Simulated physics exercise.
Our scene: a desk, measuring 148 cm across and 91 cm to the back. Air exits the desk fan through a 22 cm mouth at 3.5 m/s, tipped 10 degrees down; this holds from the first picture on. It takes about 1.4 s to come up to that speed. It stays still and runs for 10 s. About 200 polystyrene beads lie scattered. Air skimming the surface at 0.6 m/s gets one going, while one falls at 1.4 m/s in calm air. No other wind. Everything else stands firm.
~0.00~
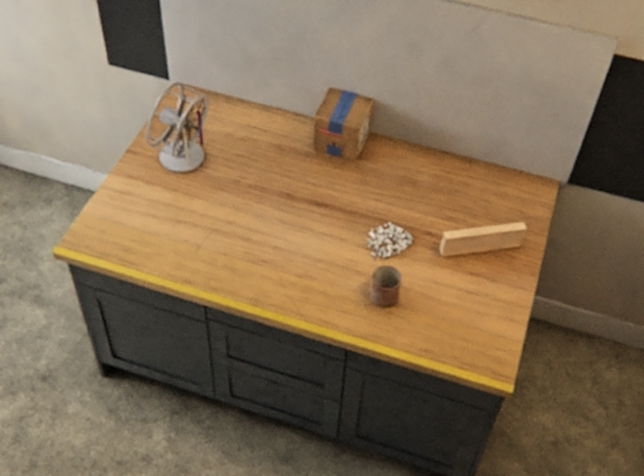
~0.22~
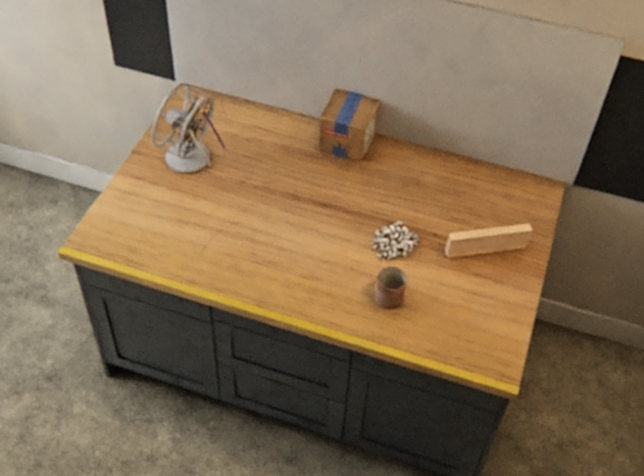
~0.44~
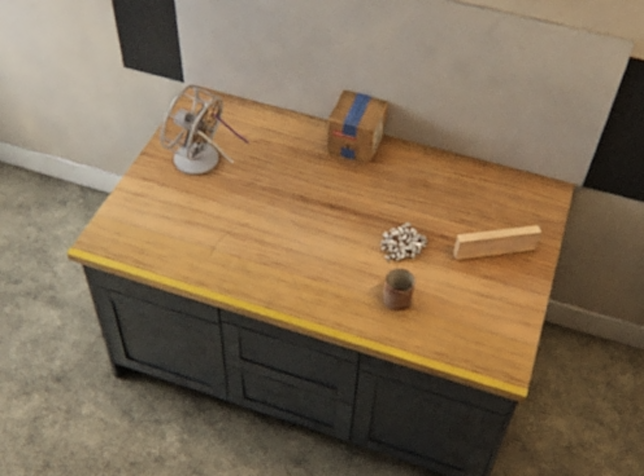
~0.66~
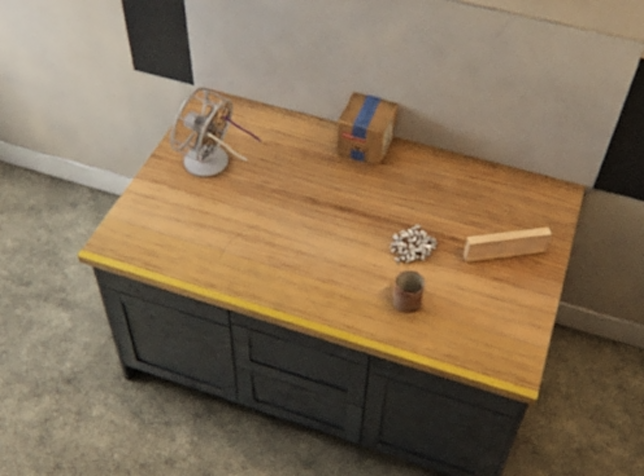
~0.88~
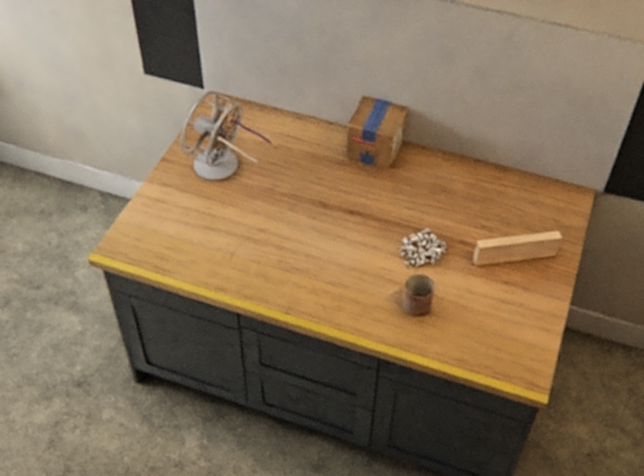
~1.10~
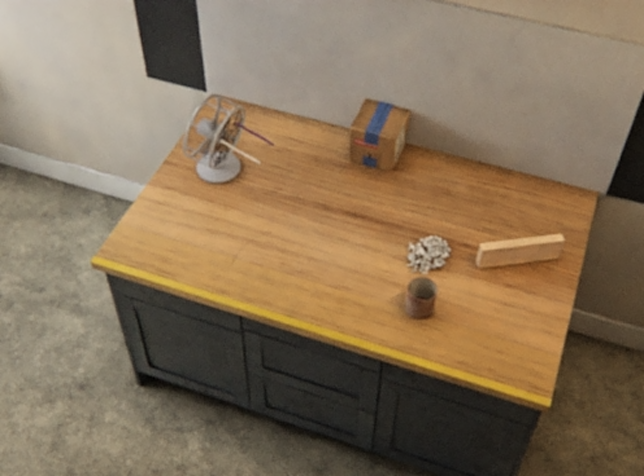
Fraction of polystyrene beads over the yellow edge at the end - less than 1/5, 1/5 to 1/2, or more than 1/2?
Less than 1/5.
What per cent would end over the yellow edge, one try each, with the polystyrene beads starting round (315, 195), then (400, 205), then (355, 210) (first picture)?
About 1, 0 and 0 in a hundred, in that order.
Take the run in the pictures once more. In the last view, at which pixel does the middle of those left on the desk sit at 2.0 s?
Approx. centre at (510, 377) px.
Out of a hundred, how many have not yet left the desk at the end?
Around 2 in a hundred remain.
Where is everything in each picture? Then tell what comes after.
In the first picture, the middle of the polystyrene beads is near (388, 242), none has stirred yet and the mouth of the desk fan is at (178, 121).
In the second picture, the middle of the polystyrene beads is near (393, 243), none has stirred yet and the yellow edge is centred on (275, 320).
In the third picture, the middle of the polystyrene beads is near (402, 245), none has stirred yet, the top of a mug is at (401, 280) and the top of a board is at (499, 233).
In the fourth picture, the middle of the polystyrene beads is near (412, 247) and none has stirred yet.
In the fifth picture, the middle of the polystyrene beads is near (421, 250) and none has stirred yet.
In the sixth picture, the middle of the polystyrene beads is near (428, 254), the farthest in sight from the desk fan is at (449, 256) and about 35 % have left their places.
After 2.0 s, 24 % are on the move or not yet settled, 0 % are over the yellow edge; the middle of those still in play is near (510, 377).
After 3.2 s, 20 % are on the move or not yet settled, 0 % are over the yellow edge; the middle of those still in play is near (526, 384).
After 5.5 s, 6 % are on the move or not yet settled, 2 % are over the yellow edge.
After 10.0 s, at the end, 5 % are over the yellow edge.
